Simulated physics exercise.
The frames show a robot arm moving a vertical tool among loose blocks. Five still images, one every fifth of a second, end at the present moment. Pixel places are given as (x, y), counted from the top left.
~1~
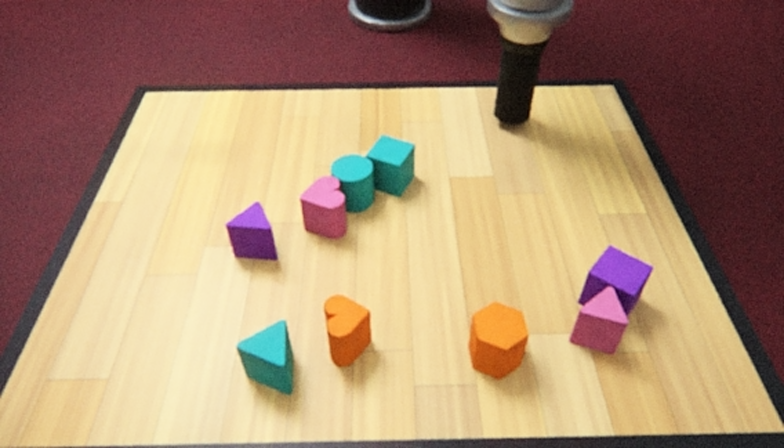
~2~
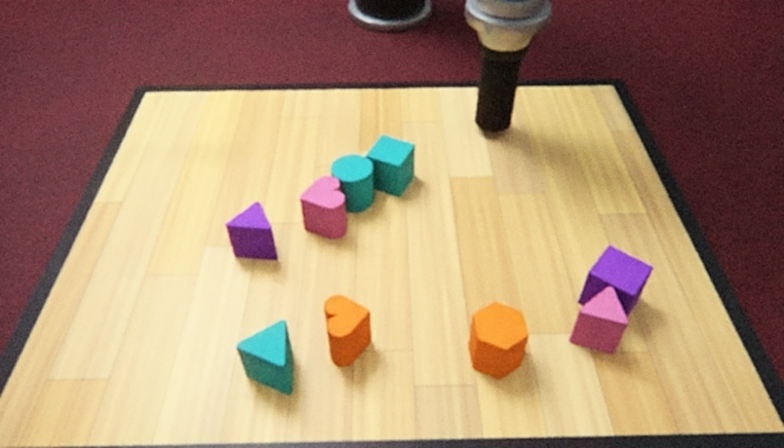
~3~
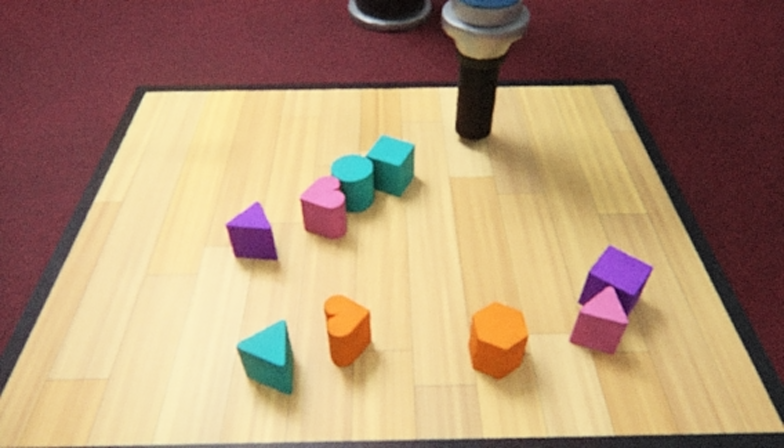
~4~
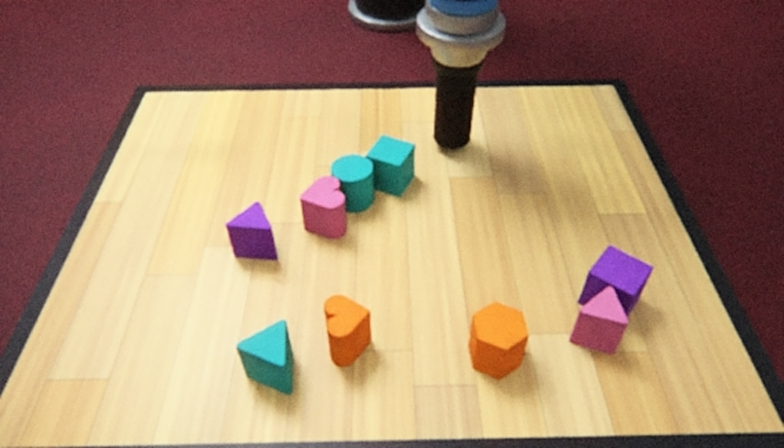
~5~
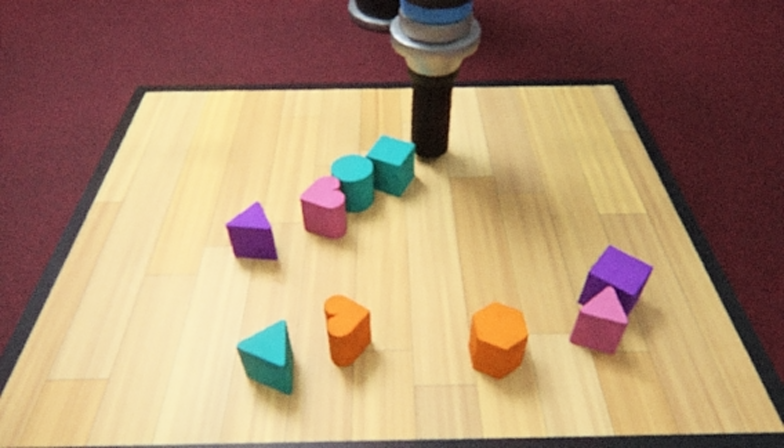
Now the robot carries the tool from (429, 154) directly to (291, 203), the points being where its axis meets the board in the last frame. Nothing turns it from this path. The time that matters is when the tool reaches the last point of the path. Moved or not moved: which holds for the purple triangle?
It is moved from its place.
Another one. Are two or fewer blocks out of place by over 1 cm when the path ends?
The answer is no.
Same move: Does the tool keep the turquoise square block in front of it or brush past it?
Before the tool.
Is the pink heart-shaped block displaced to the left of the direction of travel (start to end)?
Answer: Yes.
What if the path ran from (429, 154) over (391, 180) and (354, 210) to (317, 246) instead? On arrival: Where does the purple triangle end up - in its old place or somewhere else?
Its place changes.
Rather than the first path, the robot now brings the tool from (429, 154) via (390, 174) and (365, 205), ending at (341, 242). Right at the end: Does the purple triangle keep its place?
No, that is not how it ends up.
The first path, step by step. One third of the way, tool at (384, 161); pink heart-shaped block at (312, 206), turned 25° anticlockwise; turquoise disc at (326, 176); turquoise square block at (361, 159).
Two thirds of the way, tool at (338, 177); pink heart-shaped block at (299, 221), turned 100° anticlockwise; turquoise disc at (278, 198); turquoise square block at (311, 176).
At the end, tool at (289, 195); purple triangle at (216, 252), turned 40° anticlockwise; pink heart-shaped block at (298, 222), turned 110° anticlockwise; turquoise disc at (236, 225); turquoise square block at (262, 197).
